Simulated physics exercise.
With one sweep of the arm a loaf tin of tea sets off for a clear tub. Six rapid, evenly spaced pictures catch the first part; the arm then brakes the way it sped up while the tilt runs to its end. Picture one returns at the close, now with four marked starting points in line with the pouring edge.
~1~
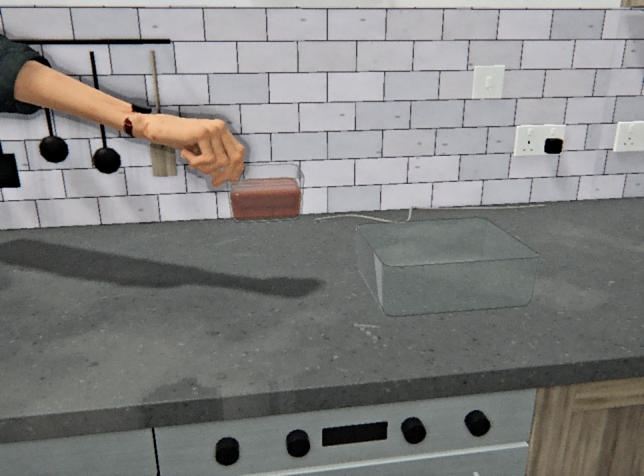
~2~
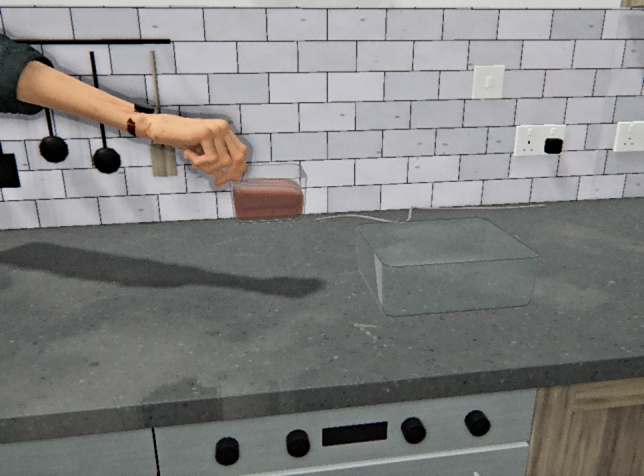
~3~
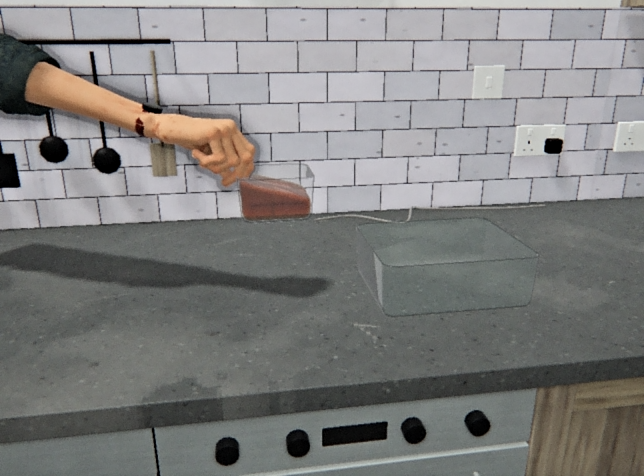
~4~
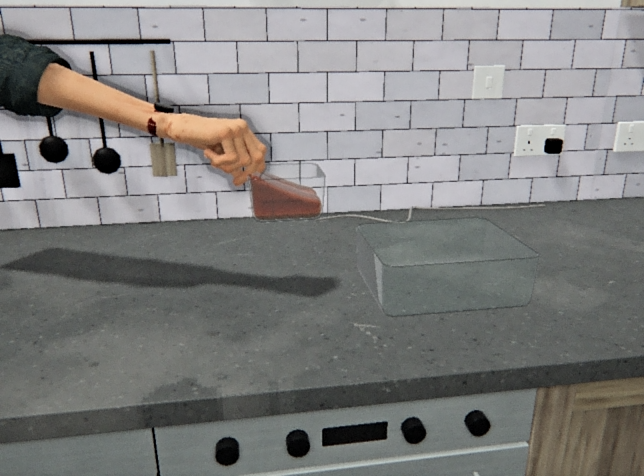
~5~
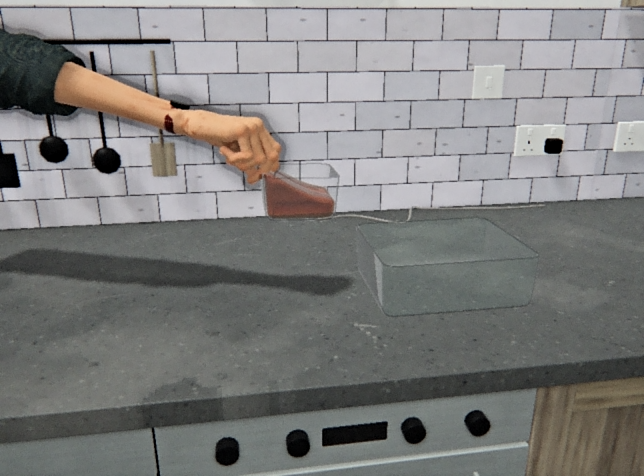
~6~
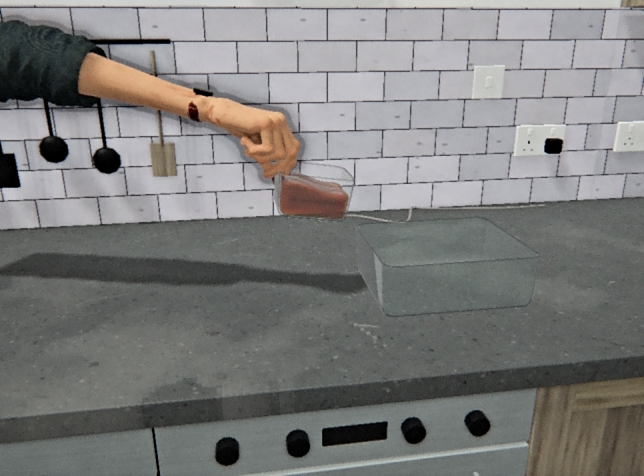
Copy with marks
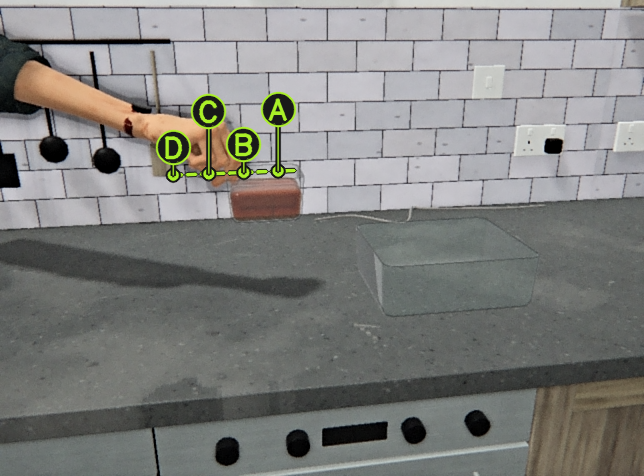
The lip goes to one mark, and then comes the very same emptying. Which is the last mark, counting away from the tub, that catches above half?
Take A.
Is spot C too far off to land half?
Yes.
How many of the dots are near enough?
One of them.
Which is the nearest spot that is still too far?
B.
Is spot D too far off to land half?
Yes, it does.
On the marked copy, A at (278, 171); B at (243, 172); C at (208, 173); D at (173, 175).
For spot A, about 64 % lands in the tub, 32 % falls short and 4 % goes beside or beyond.
For spot B, about 33 % lands in the tub, 64 % falls short and 3 % goes beside or beyond.
For spot C, about 0 % lands in the tub, 99 % falls short.
For spot D, about 0 % lands in the tub, 100 % falls short.
